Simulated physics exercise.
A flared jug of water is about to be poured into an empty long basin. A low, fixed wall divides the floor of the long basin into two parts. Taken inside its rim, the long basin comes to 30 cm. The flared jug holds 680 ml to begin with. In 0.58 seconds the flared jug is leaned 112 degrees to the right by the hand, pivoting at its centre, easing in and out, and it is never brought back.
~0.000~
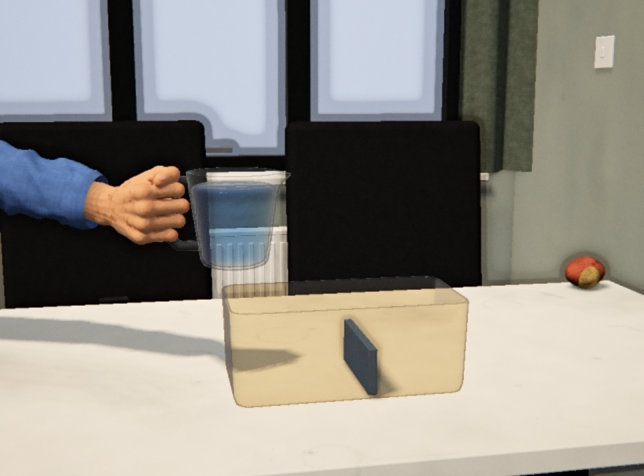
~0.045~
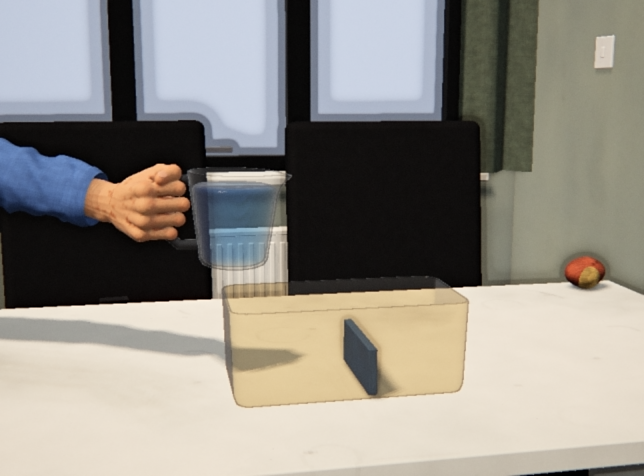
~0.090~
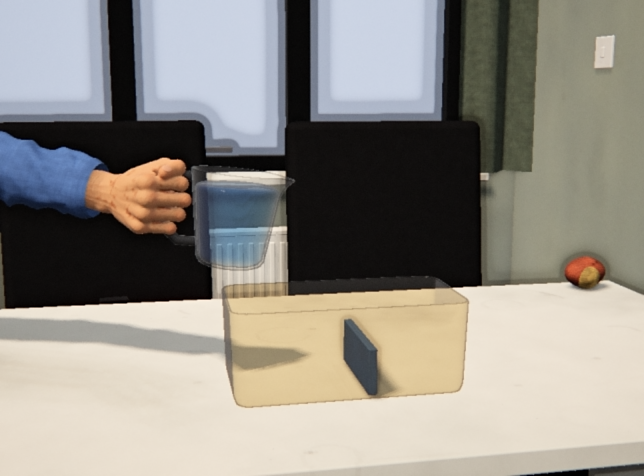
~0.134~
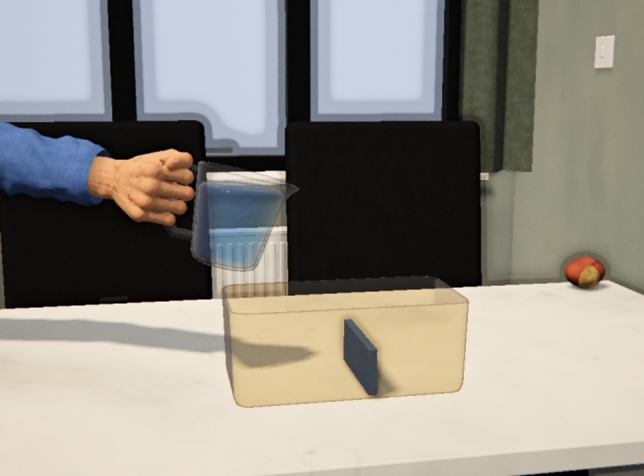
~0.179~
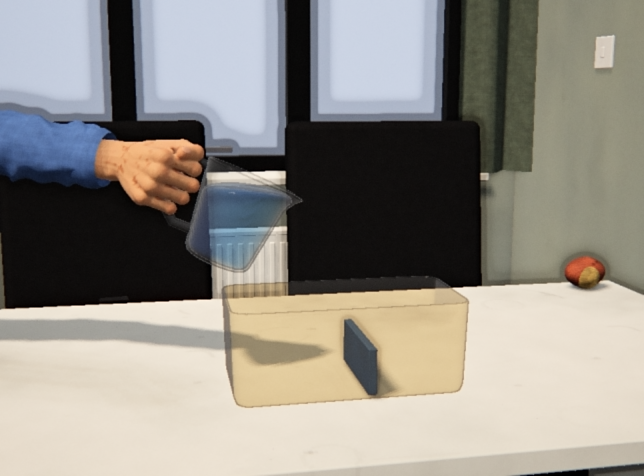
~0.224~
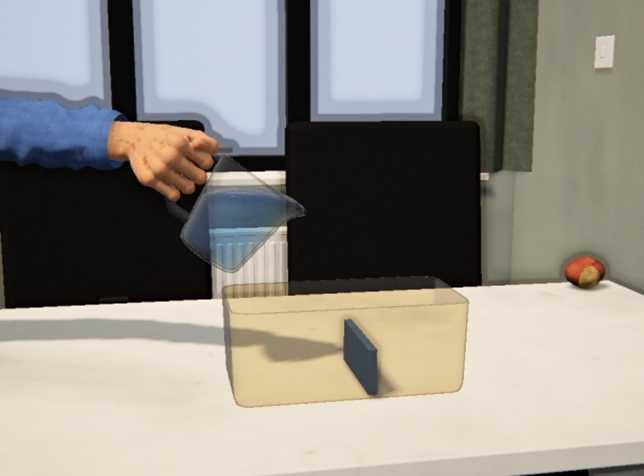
A hand in a blue sleeve gradually tilting a clear flared jug of water rightward above a long basin with an upright divider.
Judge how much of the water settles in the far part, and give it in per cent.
Some 4 per cent settles in the far part.
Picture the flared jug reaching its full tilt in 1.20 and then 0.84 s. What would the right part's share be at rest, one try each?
In turn about 5 and 5 per cent.
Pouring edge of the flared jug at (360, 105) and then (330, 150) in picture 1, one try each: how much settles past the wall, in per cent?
Respectively 80 and 45 %.
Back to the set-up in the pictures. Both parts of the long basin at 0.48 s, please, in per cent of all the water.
Left side near 40, right side near 0.
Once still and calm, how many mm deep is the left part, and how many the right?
Depths: Left near 26 mm, right near 2 mm.
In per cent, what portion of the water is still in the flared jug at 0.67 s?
Around 4 in a hundred.
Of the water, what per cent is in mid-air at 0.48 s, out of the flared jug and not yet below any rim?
About 20 per cent.
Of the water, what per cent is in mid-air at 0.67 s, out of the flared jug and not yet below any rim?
10 in a hundred, give or take.
Then, 0.48 s in, the tilt is 104° and 40 per cent is still to pour, 40 is left of the wall and 0 right of it.
Then, 0.67 s in, the tilt is 112° and 4 per cent is still to pour, 86 is left of the wall and 1 right of it.
Then, 0.87 s in, the tilt is 112° and 0 per cent is still to pour, 91 is left of the wall and 4 right of it.
Then, 1.08 s in, the tilt is 112° and 0 per cent is still to pour, 91 is left of the wall and 4 right of it.
Finally, 91 per cent lies left of the wall, 4 right of it and 4 outside.
